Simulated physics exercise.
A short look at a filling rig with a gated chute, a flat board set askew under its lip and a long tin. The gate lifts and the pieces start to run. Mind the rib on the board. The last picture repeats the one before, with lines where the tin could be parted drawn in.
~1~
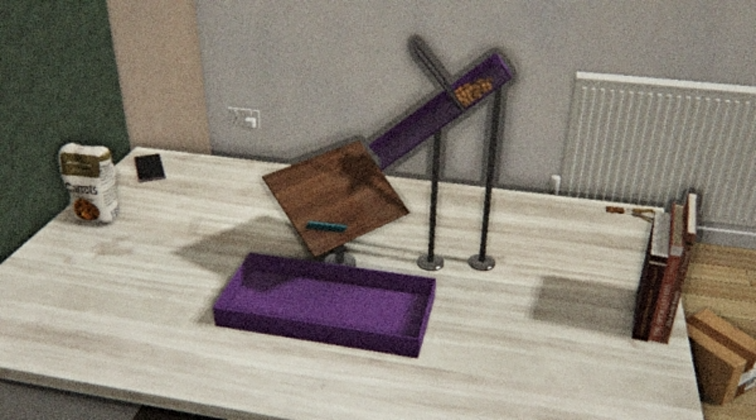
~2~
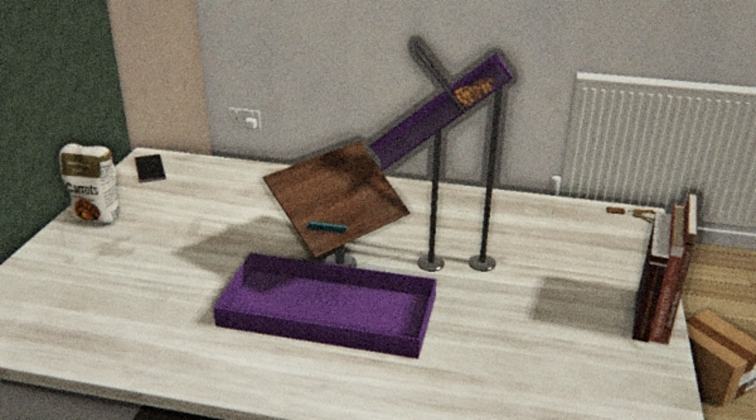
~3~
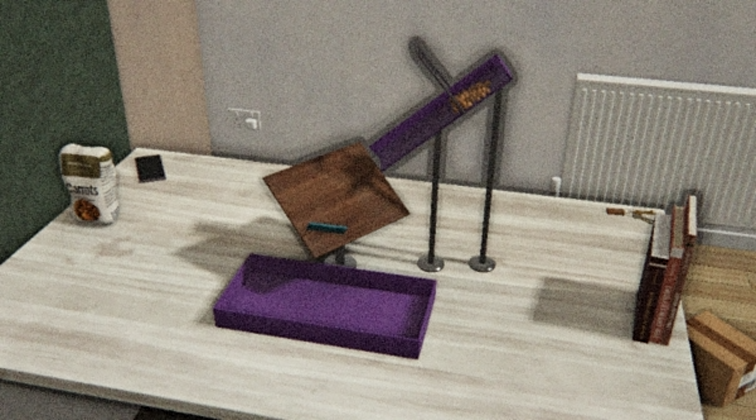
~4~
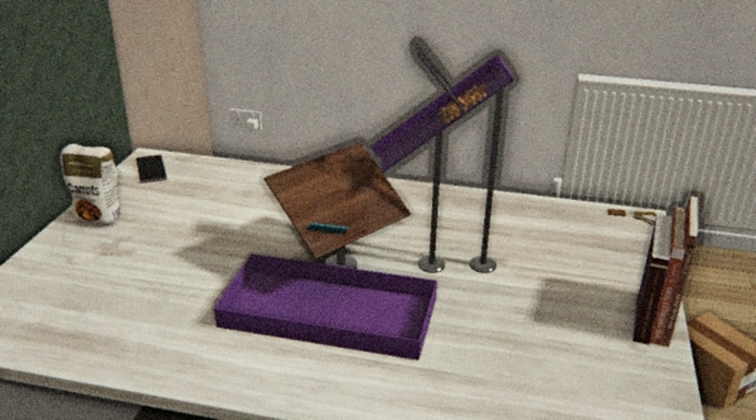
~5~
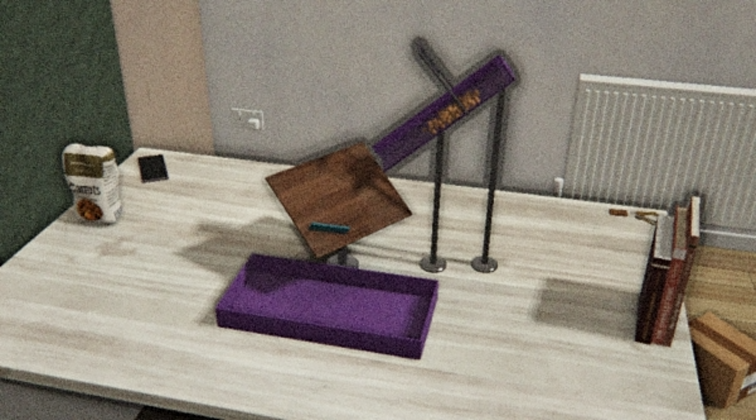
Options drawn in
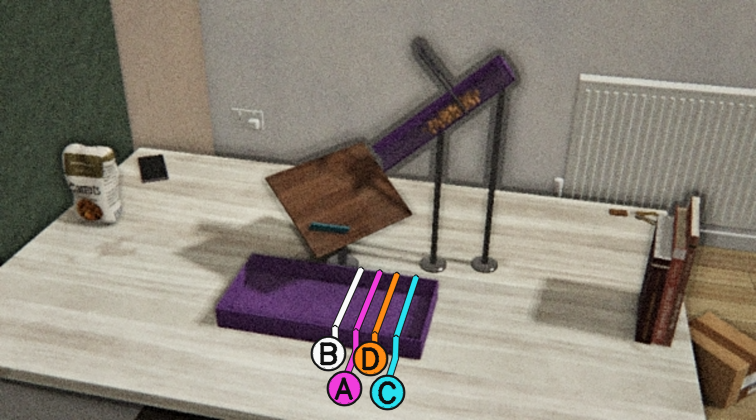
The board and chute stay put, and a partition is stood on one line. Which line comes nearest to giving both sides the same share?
Go for A.
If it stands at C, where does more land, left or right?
More lands on the left.
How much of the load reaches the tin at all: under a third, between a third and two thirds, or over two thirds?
It is between a third and two thirds.
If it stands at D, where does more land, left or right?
The left side.
On the marked copy, line A crosses the front rim at (356, 330); line B crosses the front rim at (335, 327); line C crosses the front rim at (396, 337); line D crosses the front rim at (374, 333).
If A is chosen, of what is caught, close to a third on the left of the divider, close to two thirds on the right.
If B is chosen, of what is caught, only a few on the left of the divider, all but a few on the right.
If C is chosen, of what is caught, the whole lot on the left of the divider, none at all on the right.
If D is chosen, of what is caught, all but a few on the left of the divider, a small share on the right.
